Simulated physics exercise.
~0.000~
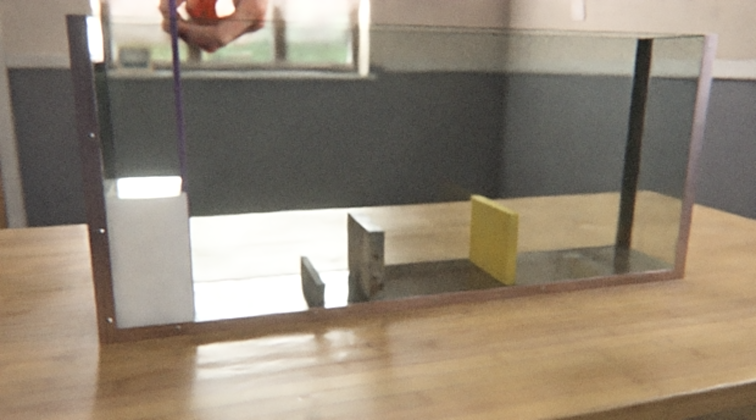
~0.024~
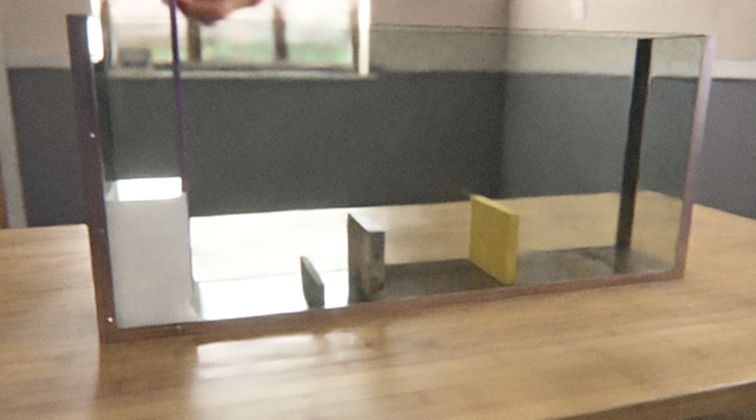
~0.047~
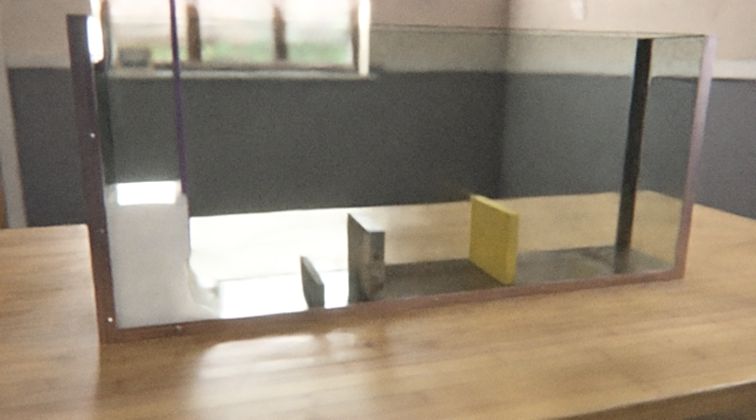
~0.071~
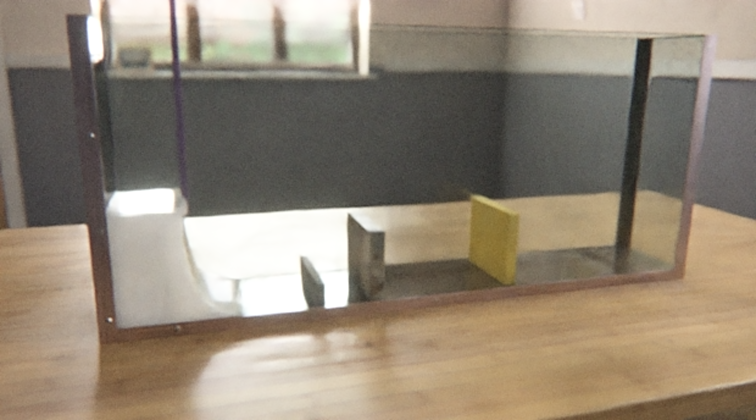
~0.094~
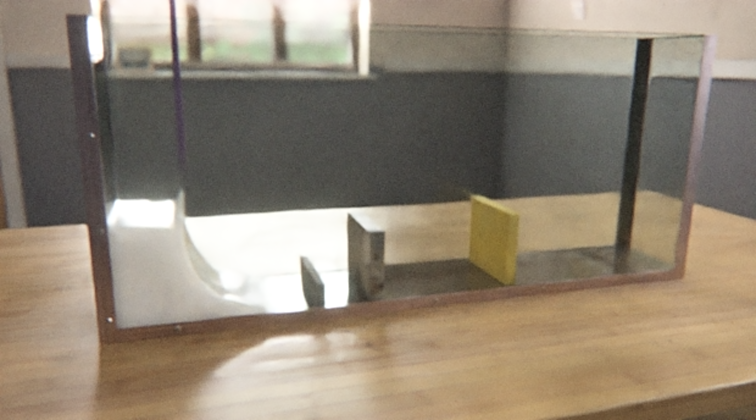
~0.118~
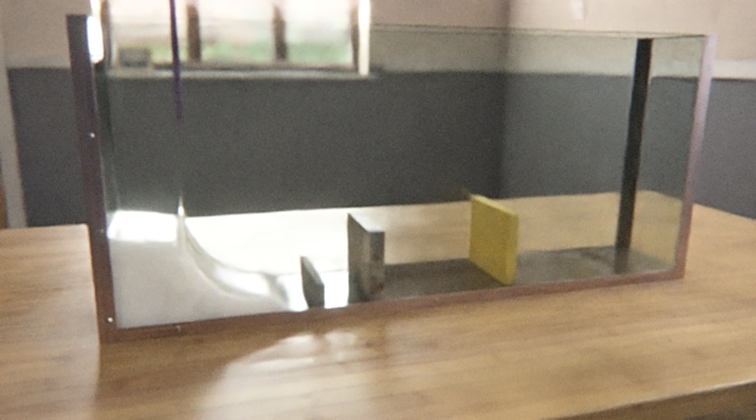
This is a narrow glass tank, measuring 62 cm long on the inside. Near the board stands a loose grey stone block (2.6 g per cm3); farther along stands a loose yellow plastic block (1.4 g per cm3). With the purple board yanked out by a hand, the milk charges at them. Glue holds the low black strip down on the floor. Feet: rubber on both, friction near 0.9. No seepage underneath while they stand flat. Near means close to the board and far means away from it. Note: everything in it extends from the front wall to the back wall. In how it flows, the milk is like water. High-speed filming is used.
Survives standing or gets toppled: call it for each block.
Near block - toppled; far block - toppled.
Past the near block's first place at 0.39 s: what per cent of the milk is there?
Roughly 18 percent of it.
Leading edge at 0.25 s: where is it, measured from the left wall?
About 26 cm.
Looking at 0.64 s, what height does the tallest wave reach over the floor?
Roughly 3.5 centimetres.
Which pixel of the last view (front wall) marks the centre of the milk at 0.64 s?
Centre of mass, front wall: Approx. (325, 292).
After 0.25 s the front has run 26 cm from the left wall, the near block is upright and the far block is upright.
After 0.39 s the near block leans 20° and the far block is upright.
After 0.64 s the near block lies flat and the far block leans 70°.
In the end the near block lies flat and the far block lies flat; 14 per cent of the milk is past where the far block first stood.
